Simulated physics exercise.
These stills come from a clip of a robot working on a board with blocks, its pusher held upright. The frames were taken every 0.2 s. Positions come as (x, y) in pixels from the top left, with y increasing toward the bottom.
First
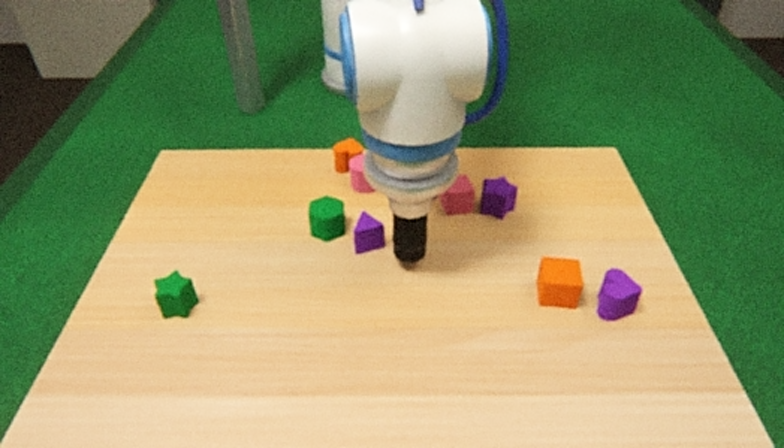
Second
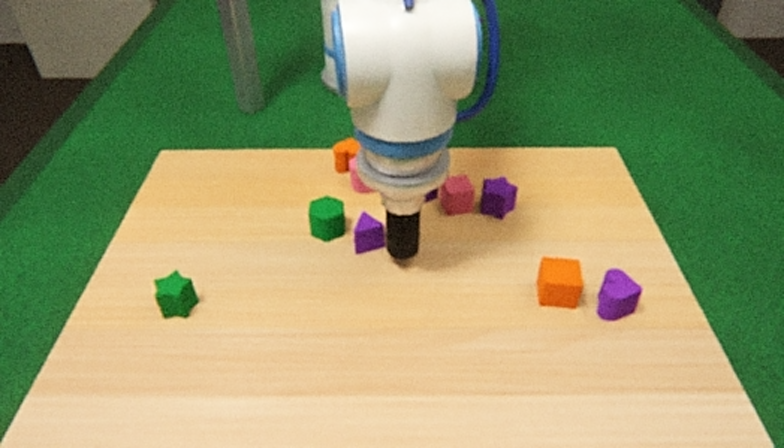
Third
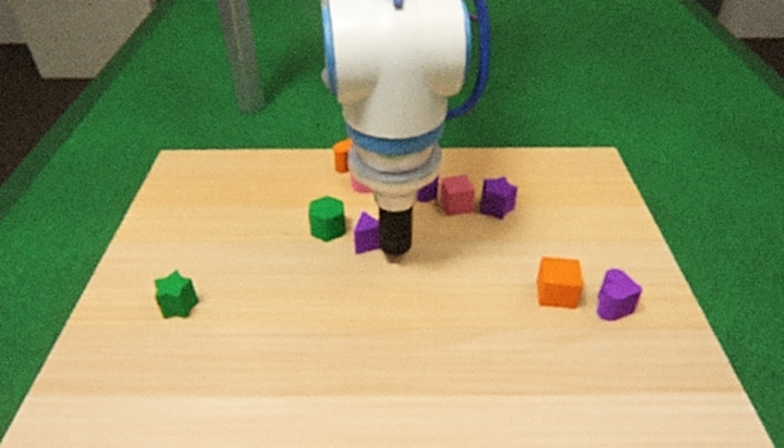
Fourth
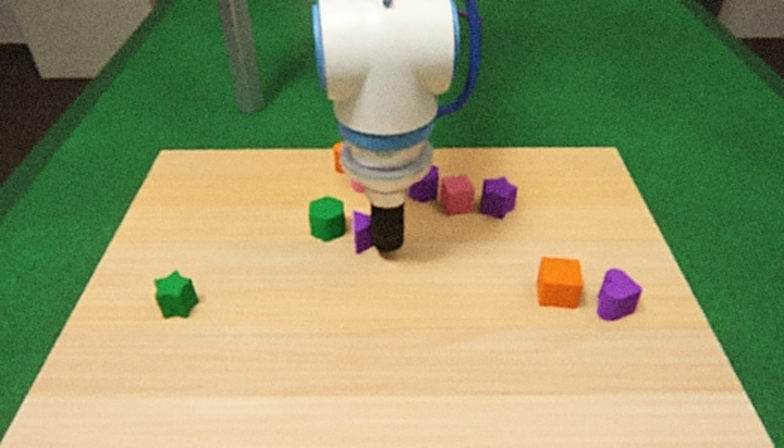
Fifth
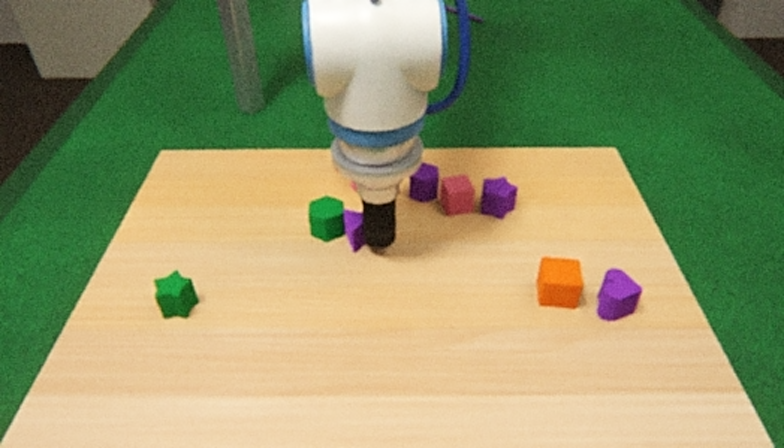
At the start, a robot arm holds its dark pusher tip above a wooden board of colourful blocks, just right of a small purple triangle. The arm moves slowly left and slightly back, and then its tip nudges the triangle a little left, closer to the green hexagon.
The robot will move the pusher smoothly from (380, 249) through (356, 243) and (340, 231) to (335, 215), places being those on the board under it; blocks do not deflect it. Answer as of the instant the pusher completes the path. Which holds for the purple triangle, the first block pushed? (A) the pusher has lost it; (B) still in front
That would be B.
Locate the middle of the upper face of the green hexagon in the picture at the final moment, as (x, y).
The spot you're after is about (299, 193) in the image.
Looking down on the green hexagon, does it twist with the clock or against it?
From above, it looks like the green hexagon goes counterclockwise.
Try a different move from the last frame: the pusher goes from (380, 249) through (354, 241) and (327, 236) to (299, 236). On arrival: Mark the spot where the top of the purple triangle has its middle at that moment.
At pixel (329, 195).
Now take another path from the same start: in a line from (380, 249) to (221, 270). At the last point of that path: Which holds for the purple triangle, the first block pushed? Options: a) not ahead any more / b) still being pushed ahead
a.
On the path given first. Halfway along, pusher (345, 227); green hexagon (311, 199), turned 55° anticlockwise; purple triangle (336, 199), turned 25° clockwise.
At the end, pusher (334, 205); green hexagon (299, 193), turned 75° anticlockwise; purple triangle (322, 179); pink cylinder still.
